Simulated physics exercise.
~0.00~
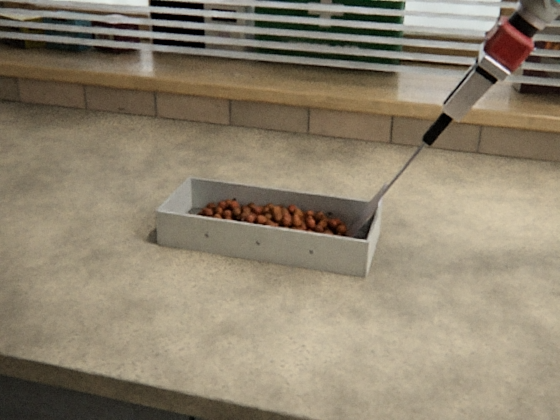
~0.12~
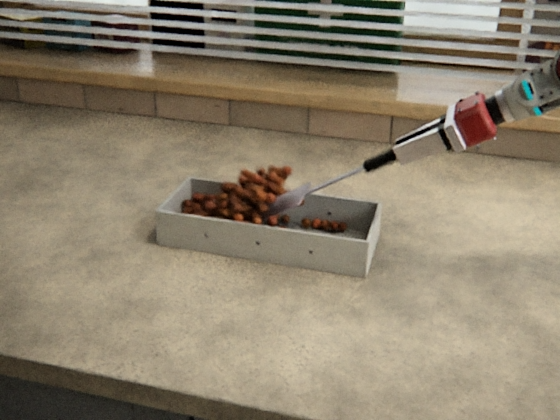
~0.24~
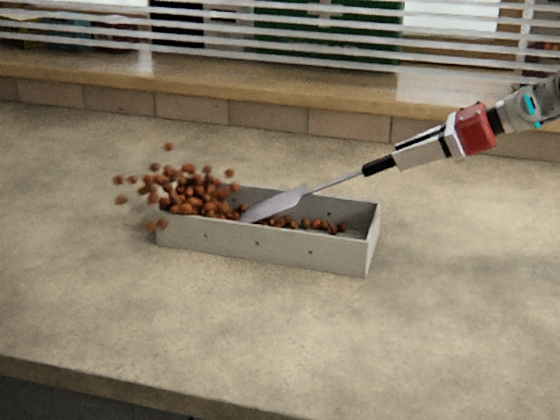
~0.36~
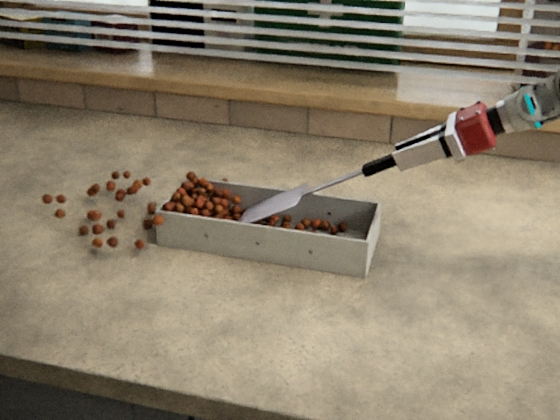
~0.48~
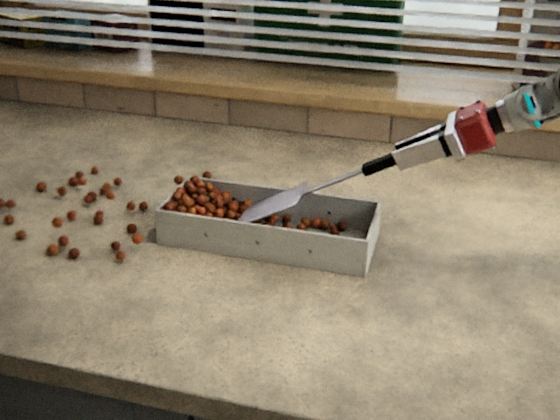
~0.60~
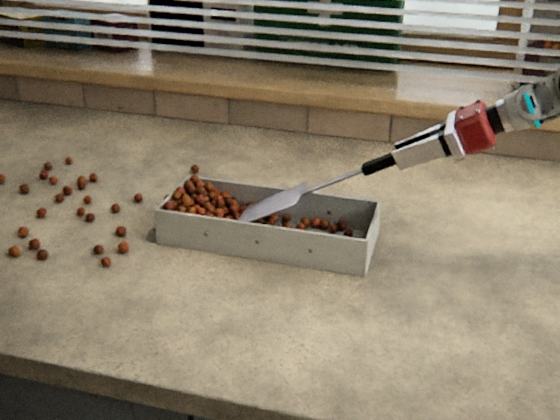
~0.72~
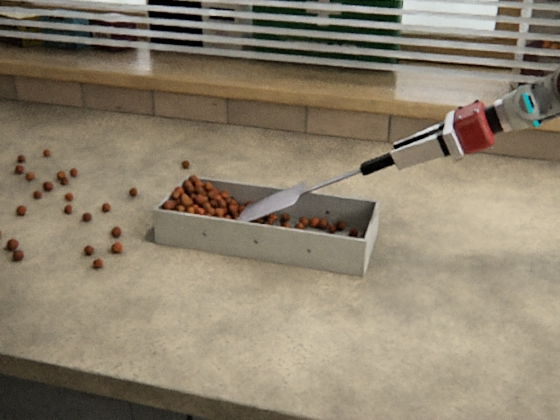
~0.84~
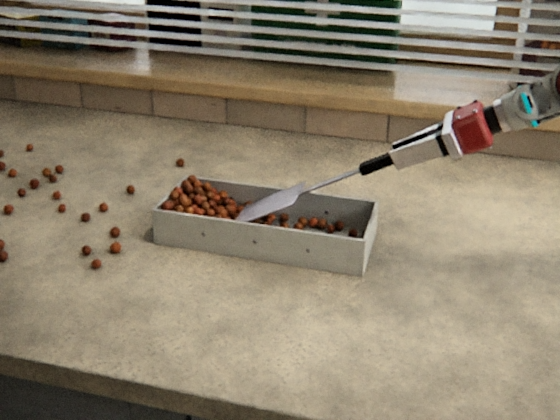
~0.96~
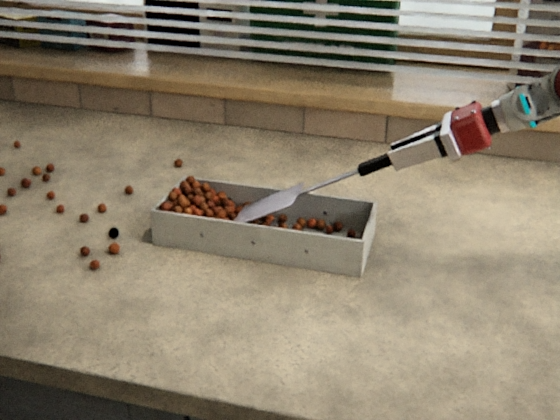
Robot arm sweeping a paddle left through a tray of hazelnuts, flinging some over the end to scatter across the table.
